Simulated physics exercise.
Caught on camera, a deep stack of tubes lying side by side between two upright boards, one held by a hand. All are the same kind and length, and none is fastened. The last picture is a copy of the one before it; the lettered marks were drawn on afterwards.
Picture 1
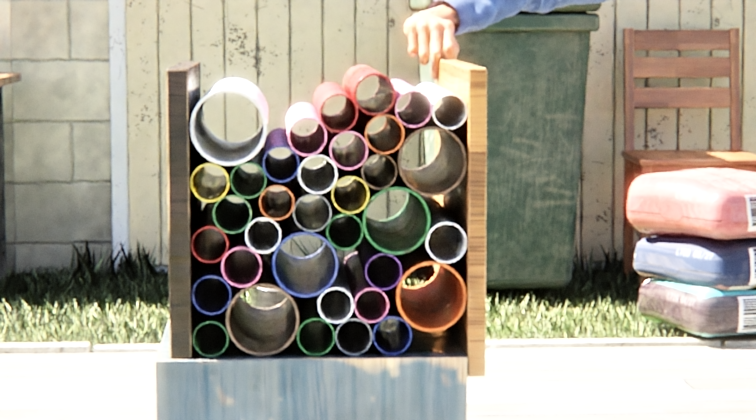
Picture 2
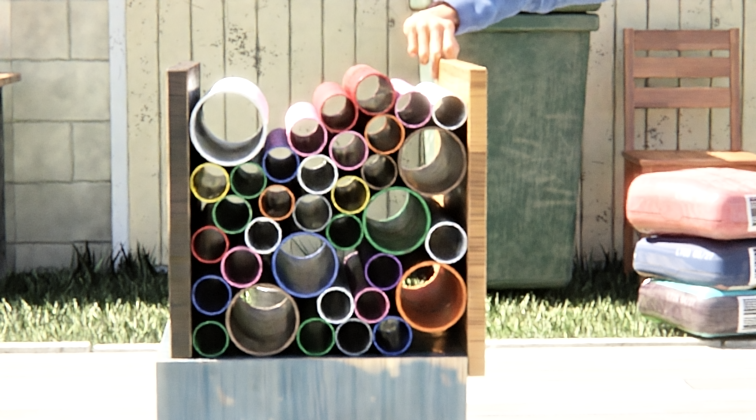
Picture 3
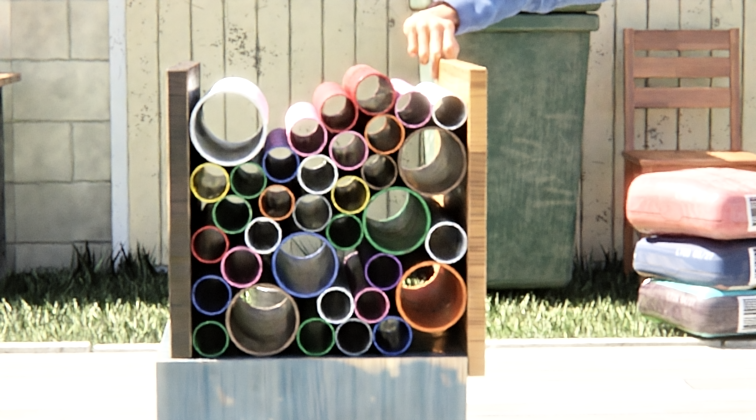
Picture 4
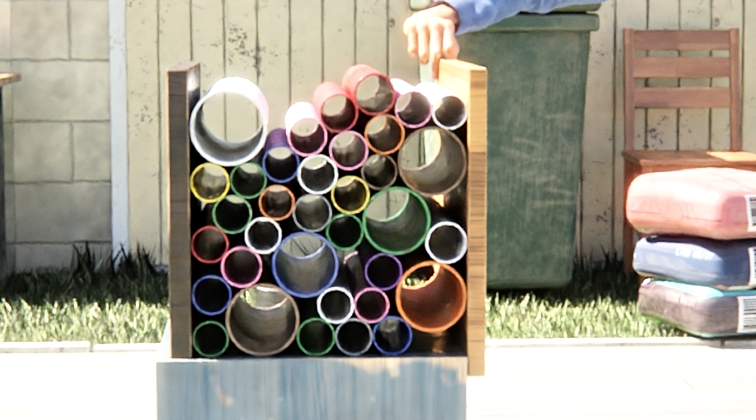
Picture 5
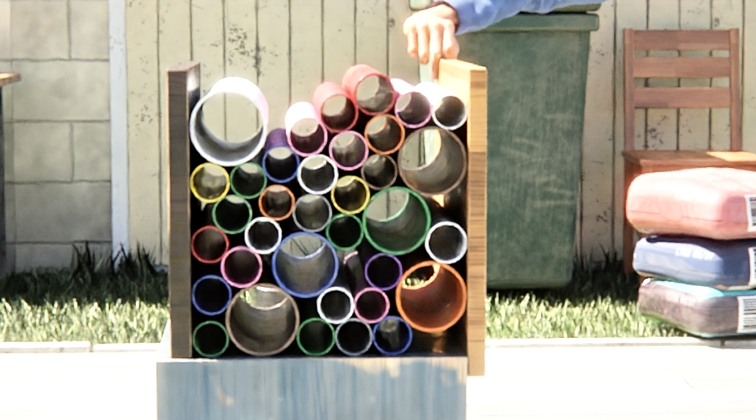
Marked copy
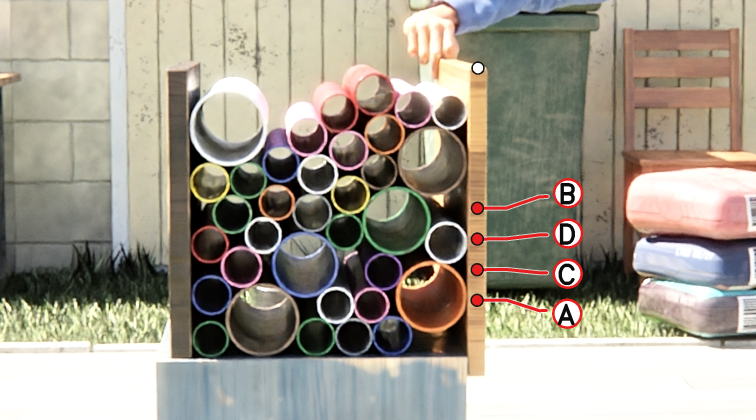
In a sunlit yard, seen straight on from the front, a pale fence and block wall stand behind a strip of grass. Open-ended tubes rimmed in white, red, green, blue, yellow, purple and orange lie stacked between two upright wooden boards, with a green bin, chair and piled bags to the right. A hand rests atop the right board, and nothing visibly moves, the camera included.
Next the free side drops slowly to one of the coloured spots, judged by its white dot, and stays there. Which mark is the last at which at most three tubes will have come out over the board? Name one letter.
Lower it to B and no more.
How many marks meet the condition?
One of the four.
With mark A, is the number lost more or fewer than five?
At A, more than five.
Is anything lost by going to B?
Yes, at B.
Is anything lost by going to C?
Yes.
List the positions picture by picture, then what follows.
A white tube (446, 242); a brown tube (380, 172); a green tube (232, 214), in the first frame.
A green tube (232, 214); a green tube (248, 180), in the second frame.
A pink tube (413, 109); side board (459, 204), in the third frame.
A green tube (211, 339); an orange tube (432, 296), in the fourth frame.
A white tube (446, 242); a brown tube (380, 172); a green tube (232, 214), in the fifth frame.
On the marked copy, A at (477, 300); B at (478, 208); C at (477, 270); D at (478, 239); the white dot at (478, 68).
Taking B. A third of the way, top of the board (468, 132).
Two thirds of the way, top of the board (467, 205).
When it is over, top of the board (467, 207), one out over the board.
As for the rest, A more than three out over the board; C more than three out over the board; D more than three out over the board.
